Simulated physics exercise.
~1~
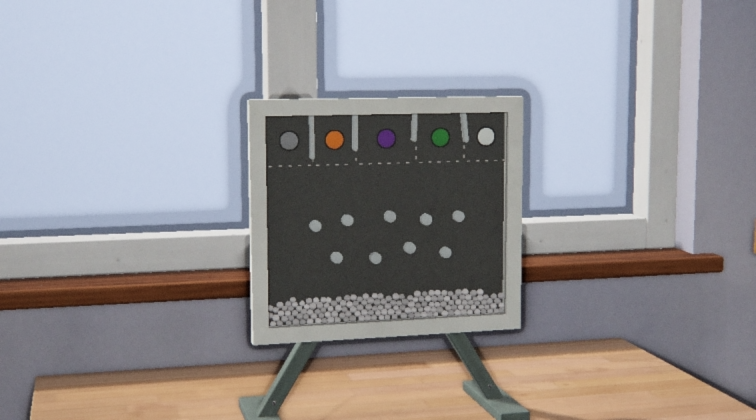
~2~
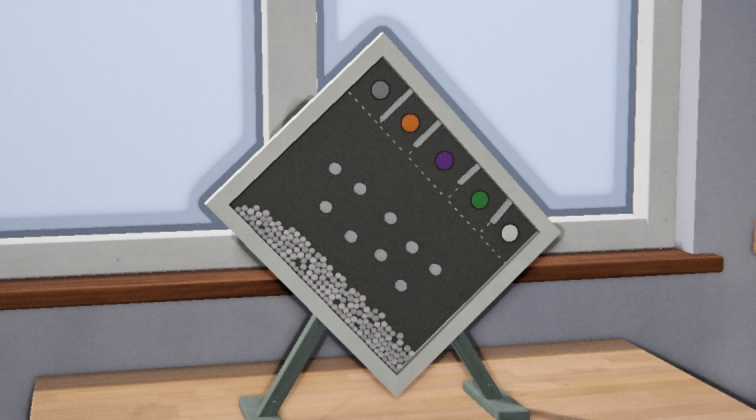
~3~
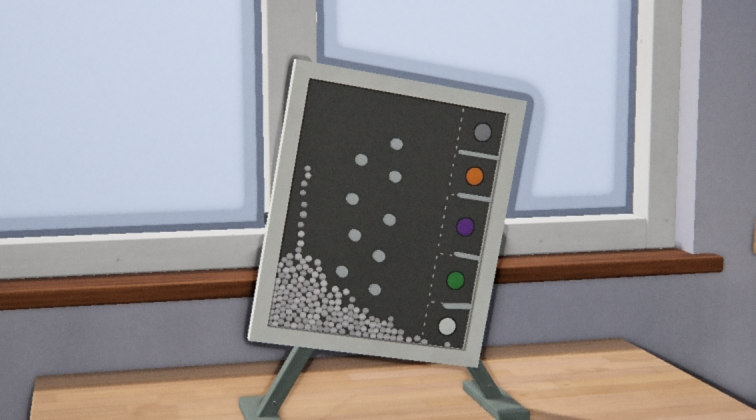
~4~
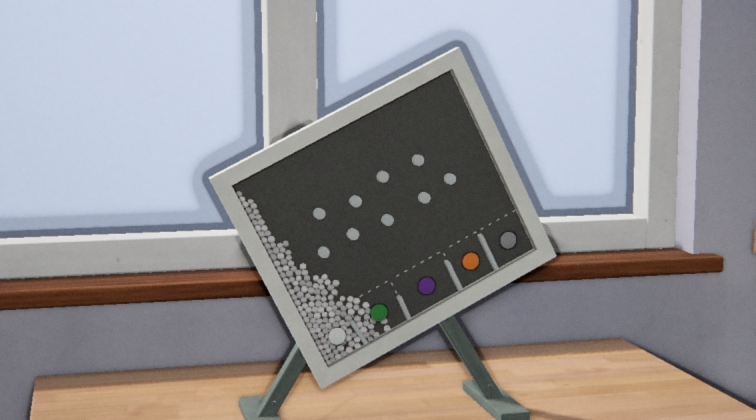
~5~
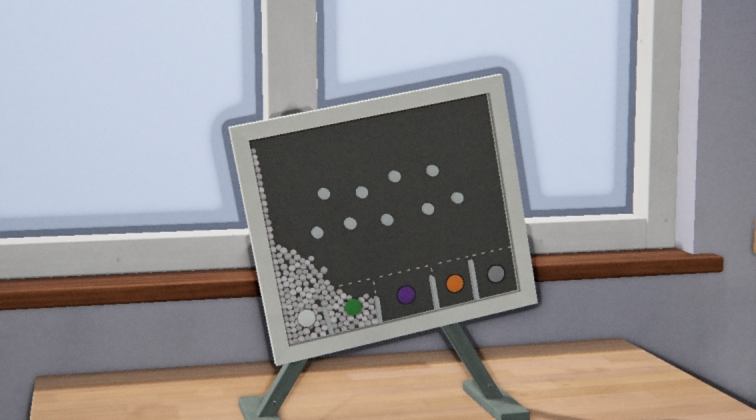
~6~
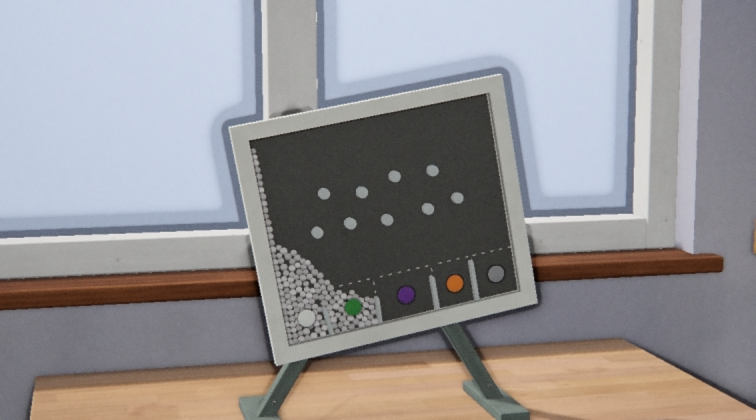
A square, dark-faced case of small pale beads turned clockwise on its stand until it was nearly upside down, and the beads slid into the lower left corner, settling around the white and green dots while the purple, orange and grey pockets stayed empty.
